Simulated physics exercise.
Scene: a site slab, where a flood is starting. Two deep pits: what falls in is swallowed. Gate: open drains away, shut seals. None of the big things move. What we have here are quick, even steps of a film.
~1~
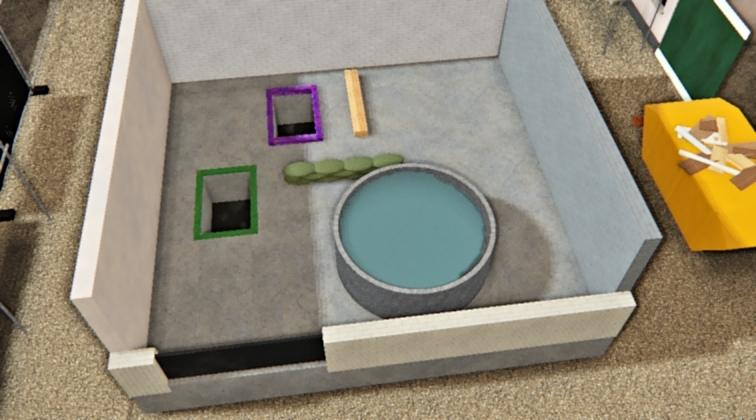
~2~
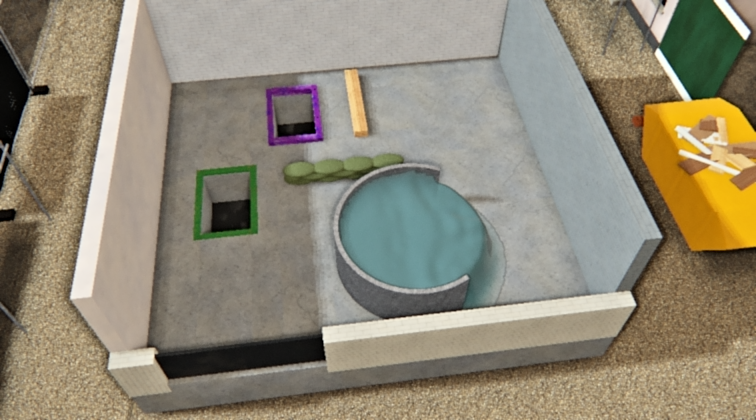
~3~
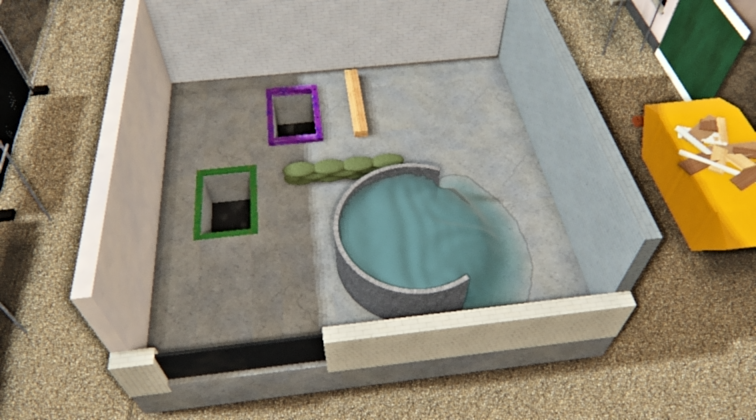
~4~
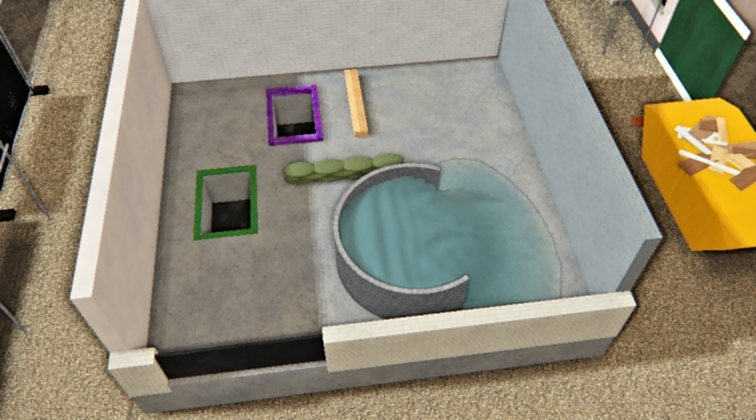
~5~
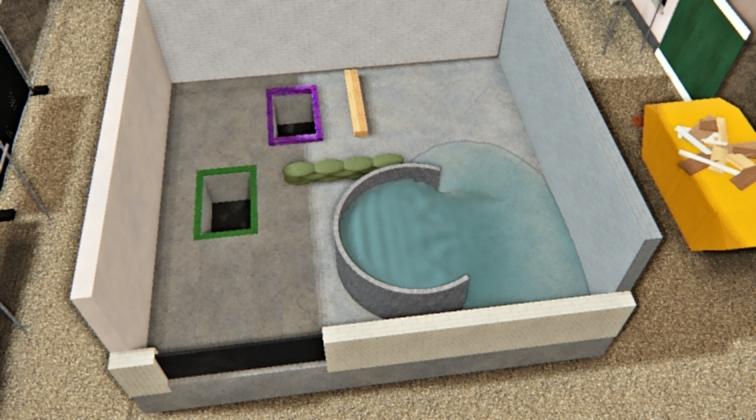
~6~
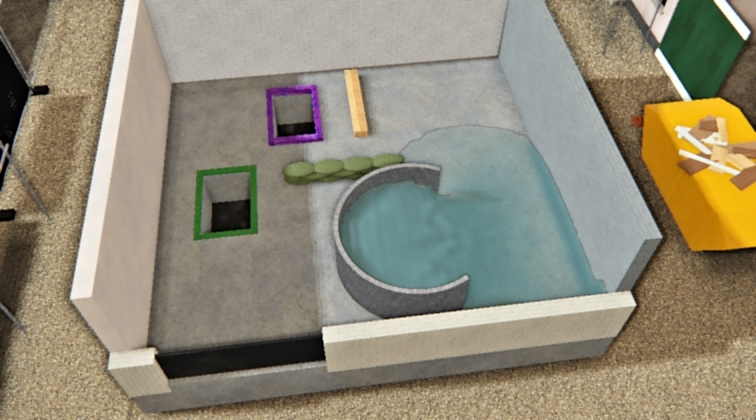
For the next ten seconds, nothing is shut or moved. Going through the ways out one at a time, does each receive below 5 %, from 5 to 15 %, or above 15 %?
The gate will be a minor outlet short of five per cent; the purple pit will be a minor outlet short of five per cent; the green pit will be a middling outlet at five to fifteen per cent.
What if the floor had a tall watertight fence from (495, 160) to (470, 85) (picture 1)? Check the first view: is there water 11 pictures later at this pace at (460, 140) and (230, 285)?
First spot swamped; second spot not reached.
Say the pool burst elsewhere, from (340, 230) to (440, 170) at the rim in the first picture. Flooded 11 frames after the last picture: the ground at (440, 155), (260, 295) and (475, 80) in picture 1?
The first would be drenched, the second still unwetted and the third drenched.
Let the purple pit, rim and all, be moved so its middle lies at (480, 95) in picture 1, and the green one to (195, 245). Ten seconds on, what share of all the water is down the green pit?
In per cent: Green 6.
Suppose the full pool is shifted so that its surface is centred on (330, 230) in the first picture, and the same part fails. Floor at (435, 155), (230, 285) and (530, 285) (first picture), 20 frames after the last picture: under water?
Looking at all three, I'd call them swamped, bone dry, swamped.
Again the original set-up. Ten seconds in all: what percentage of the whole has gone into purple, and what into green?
Close to 0 per cent, and close to 10 per cent.
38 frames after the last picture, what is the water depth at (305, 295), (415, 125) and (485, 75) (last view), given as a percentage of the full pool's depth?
In order: 2, 20, 20 %.
A moment on, water covers 30 % of the floor; the gate 0 %, the purple pit 0 %, the green pit 0 %.
Next, water covers 35 % of the floor; the gate 0 %, the purple pit 0 %, the green pit 0 %.
Then, water covers 55 % of the floor; the gate 0 %, the purple pit 0 %, the green pit 0 %.
Later, water covers 80 % of the floor; the gate 0 %, the purple pit 1 %, the green pit 1 %.
In the end, water covers 90 % of the floor; the gate 0 %, the purple pit 1 %, the green pit 9 %.
